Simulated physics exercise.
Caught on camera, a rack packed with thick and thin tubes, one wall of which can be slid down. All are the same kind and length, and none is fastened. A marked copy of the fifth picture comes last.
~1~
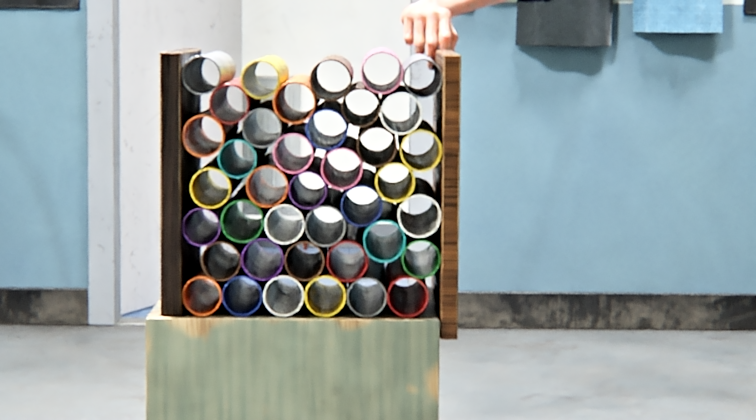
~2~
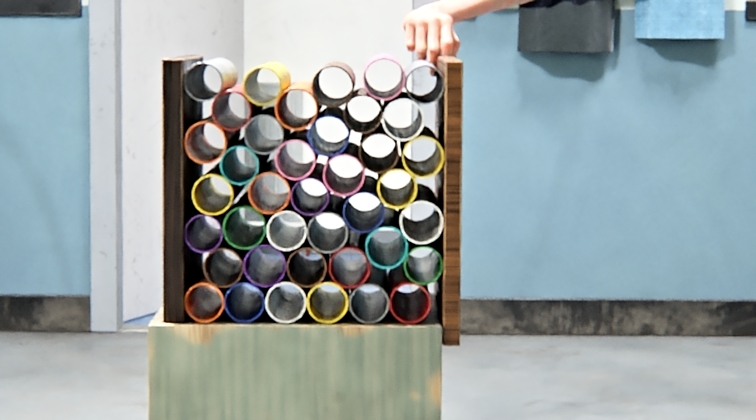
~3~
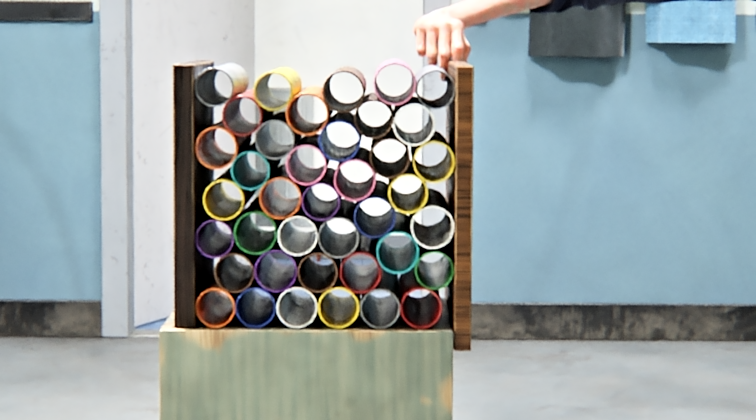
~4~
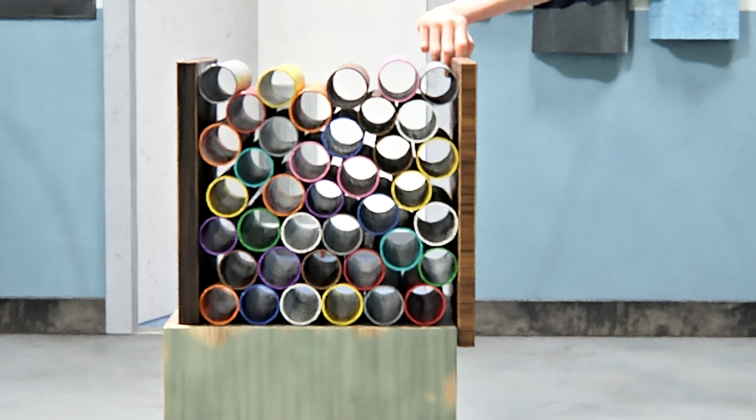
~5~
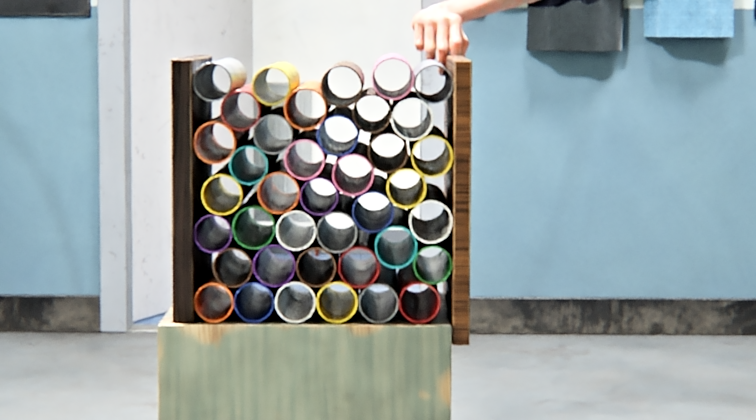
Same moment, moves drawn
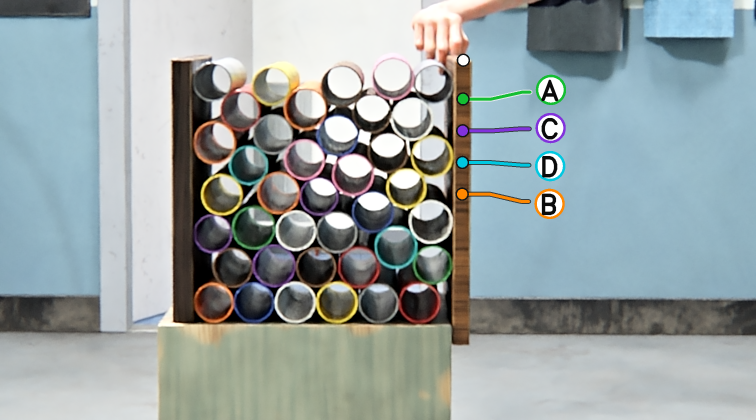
A hand resting on the right side board of a rack packed with colourful-rimmed tubes, the view shifting slightly while the tubes stay in place.
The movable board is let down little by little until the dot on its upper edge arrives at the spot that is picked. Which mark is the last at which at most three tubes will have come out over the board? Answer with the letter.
Stop at B.
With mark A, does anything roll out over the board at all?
No.
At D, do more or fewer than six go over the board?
It loses fewer than six.
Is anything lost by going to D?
Yes, at D.
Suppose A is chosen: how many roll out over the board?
The count is none.
On the copy, A at (463, 99); B at (462, 194); C at (463, 131); D at (463, 162); the white dot at (464, 60).
On B. First, top of the board (454, 121).
Then, top of the board (453, 190).
Finally, top of the board (453, 194), one out over the board.
By contrast, A none out over the board; C none out over the board; D one out over the board.
